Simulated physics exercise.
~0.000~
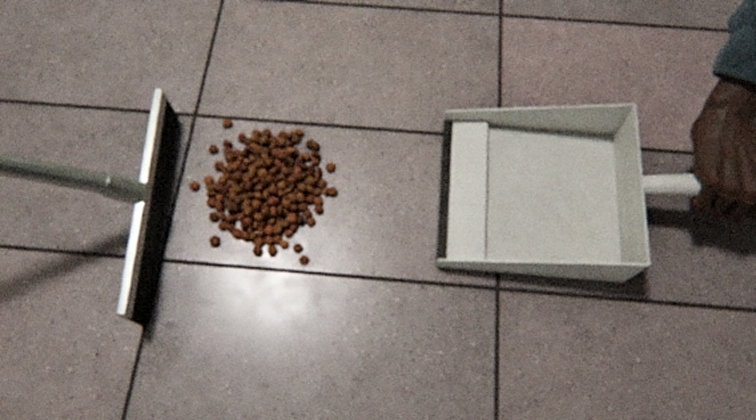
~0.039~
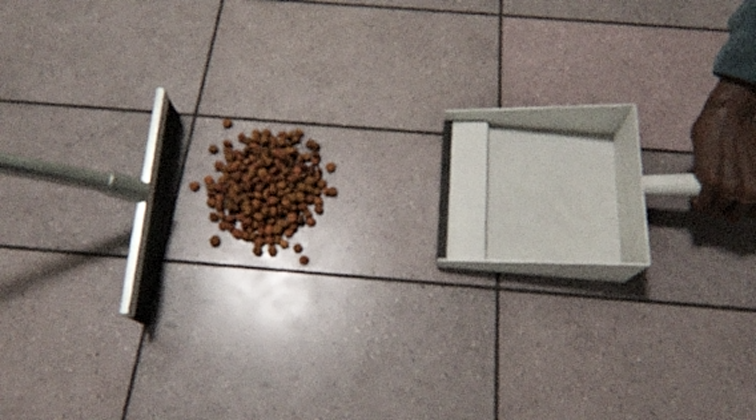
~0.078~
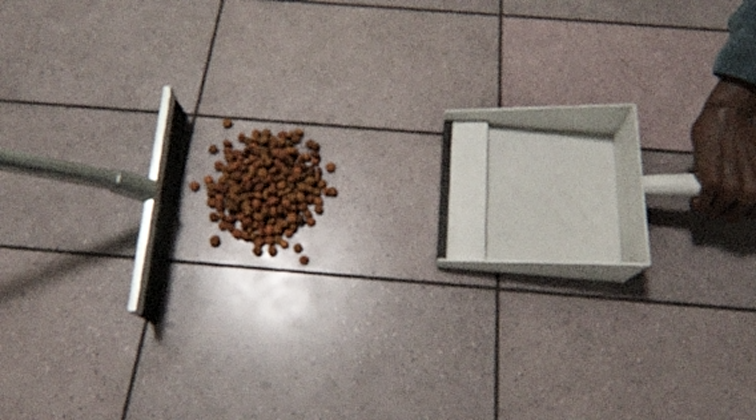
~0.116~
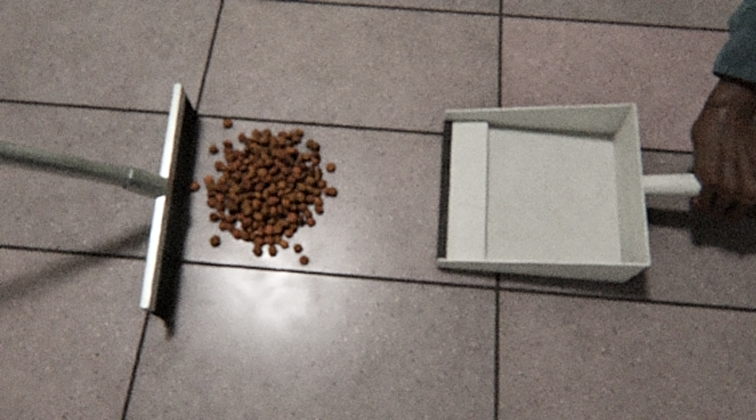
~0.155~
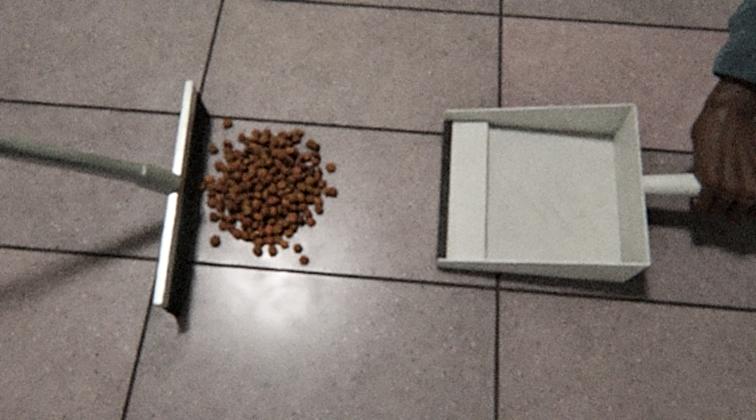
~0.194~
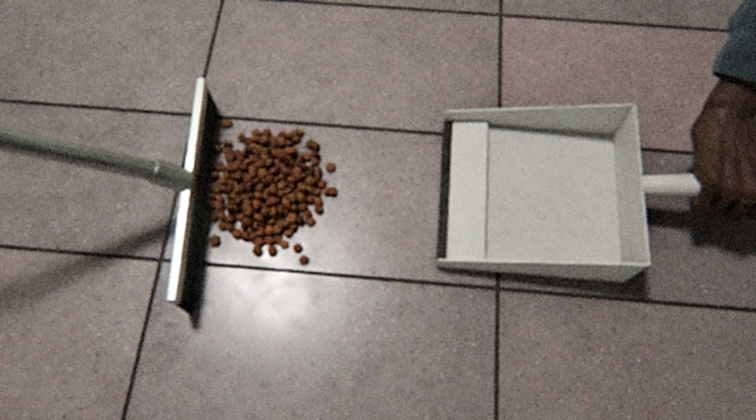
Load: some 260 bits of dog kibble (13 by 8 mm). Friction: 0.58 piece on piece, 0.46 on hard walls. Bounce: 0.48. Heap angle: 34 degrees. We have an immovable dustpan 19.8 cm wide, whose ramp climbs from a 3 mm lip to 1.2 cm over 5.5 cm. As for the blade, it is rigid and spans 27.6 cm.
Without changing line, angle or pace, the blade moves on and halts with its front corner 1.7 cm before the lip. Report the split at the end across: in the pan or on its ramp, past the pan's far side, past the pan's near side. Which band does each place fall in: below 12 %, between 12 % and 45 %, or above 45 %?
Result: Pan: A fair amount; far side: A fair amount; near side: A small amount.
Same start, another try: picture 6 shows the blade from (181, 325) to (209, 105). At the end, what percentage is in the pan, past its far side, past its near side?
Pan 30; far 0; near 15.
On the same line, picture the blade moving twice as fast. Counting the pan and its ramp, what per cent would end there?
Share: Close to 45 %.
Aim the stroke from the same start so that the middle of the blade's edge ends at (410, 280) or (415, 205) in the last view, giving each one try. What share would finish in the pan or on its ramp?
About 20 % and 40 %.
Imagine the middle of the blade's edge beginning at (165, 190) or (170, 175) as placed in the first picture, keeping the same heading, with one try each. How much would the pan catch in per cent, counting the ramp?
About 40 and 30 per cent.
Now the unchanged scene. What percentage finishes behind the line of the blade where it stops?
I'd put it near 5 in a hundred.
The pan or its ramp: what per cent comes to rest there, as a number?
Near 35 in every hundred.
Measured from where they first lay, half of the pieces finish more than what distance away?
Median: Approx. 24 cm.
After 0.57 s, middle of the blade 17 cm from the lip; 0 % over the lip, far side 5 %, near side 5 %.
After 0.82 s, middle of the blade 8 cm from the lip; 0 % over the lip, far side 15 %, near side 5 %.
After 1.17 s, middle of the blade 3 cm from the lip; 35 % over the lip, far side 25 %, near side 5 %.
In the end, at 1.6 s, pan 35 %, far side 25 %, near side 5 %, in front of the lip or behind the blade 35 %.
